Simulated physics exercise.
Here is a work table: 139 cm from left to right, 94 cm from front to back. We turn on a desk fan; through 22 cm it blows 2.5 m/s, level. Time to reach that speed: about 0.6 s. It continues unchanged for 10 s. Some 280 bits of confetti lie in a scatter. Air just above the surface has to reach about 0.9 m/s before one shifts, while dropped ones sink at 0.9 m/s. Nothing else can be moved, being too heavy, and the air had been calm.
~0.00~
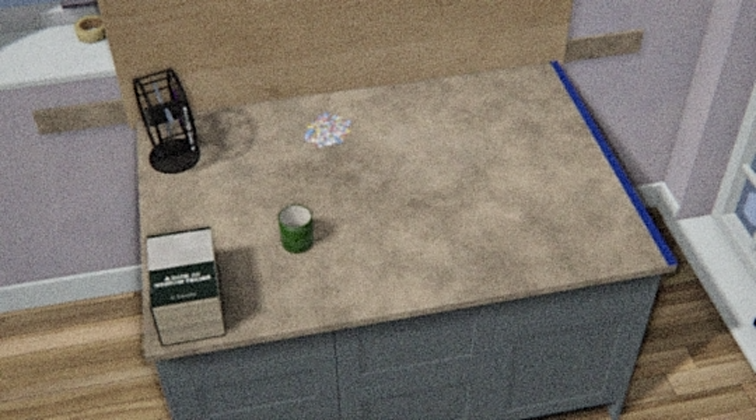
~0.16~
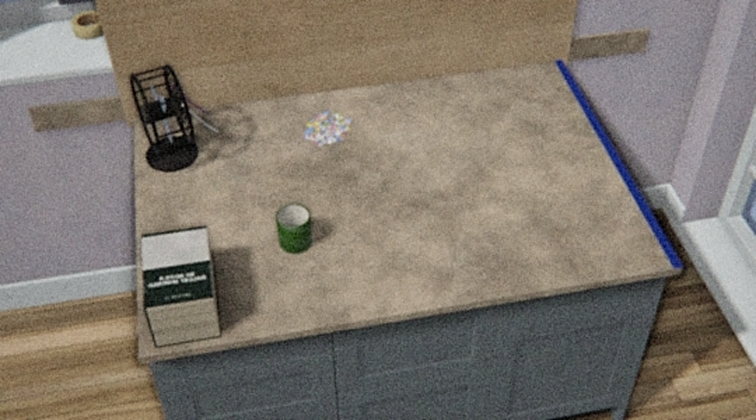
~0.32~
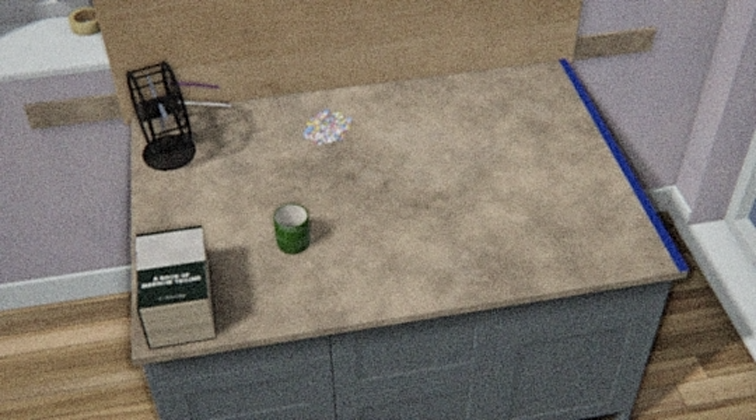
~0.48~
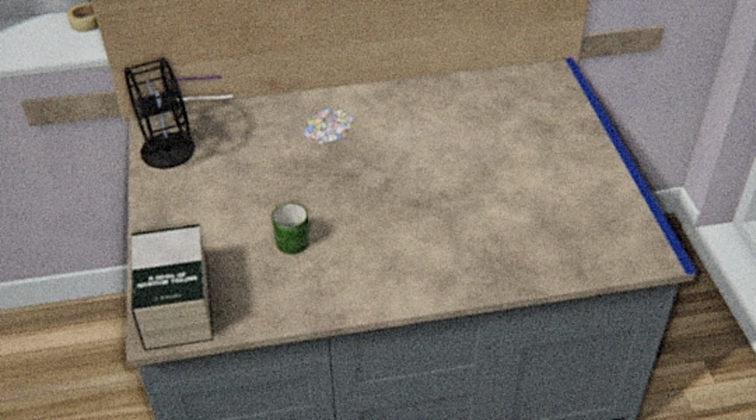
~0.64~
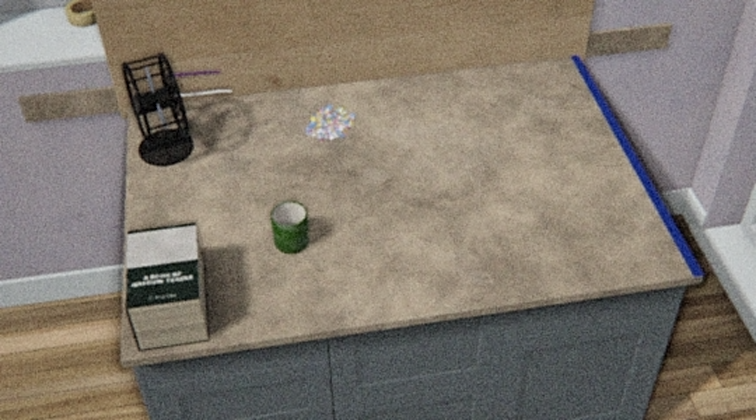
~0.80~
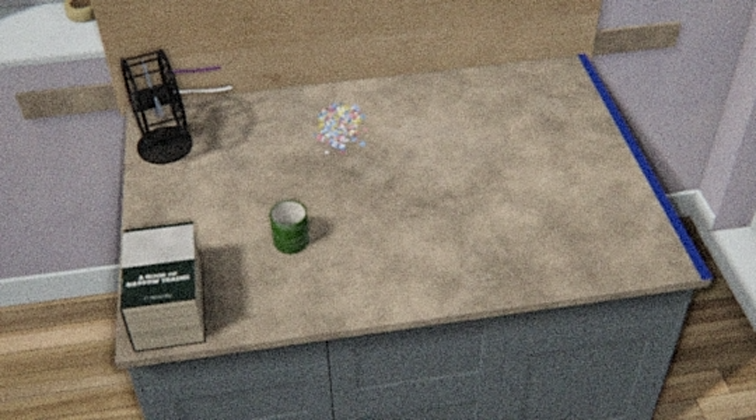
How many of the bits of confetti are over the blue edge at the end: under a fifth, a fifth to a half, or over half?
The share is below one fifth.
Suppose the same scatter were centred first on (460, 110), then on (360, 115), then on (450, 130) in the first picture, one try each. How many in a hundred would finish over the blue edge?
90 %, 40 %, 40 %.
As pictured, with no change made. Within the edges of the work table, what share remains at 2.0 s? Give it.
Some 100 per cent.
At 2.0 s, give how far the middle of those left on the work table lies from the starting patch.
Measured offset: Approx. 45 cm.
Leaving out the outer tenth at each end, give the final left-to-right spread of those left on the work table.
Spread, left to right: Approx. 60 cm.
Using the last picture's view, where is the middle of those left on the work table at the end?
I'd put it around (490, 163).
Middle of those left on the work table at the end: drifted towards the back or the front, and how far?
I'd say toward the front edge, by something like 25 centimetres.
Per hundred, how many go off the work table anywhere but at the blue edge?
I would put it at around 0 per cent.
After 2.0 s the count stands so, 2 % are over the blue edge; the middle of those still in play is near (490, 163).
After 3.2 s the count stands so, 5 % are over the blue edge; the middle of those still in play is near (490, 163).
After 5.5 s the count stands so, 6 % are over the blue edge; the middle of those still in play is near (490, 163).
After 10.0 s, at the end, 6 % are over the blue edge; the middle of those still in play is near (490, 163).
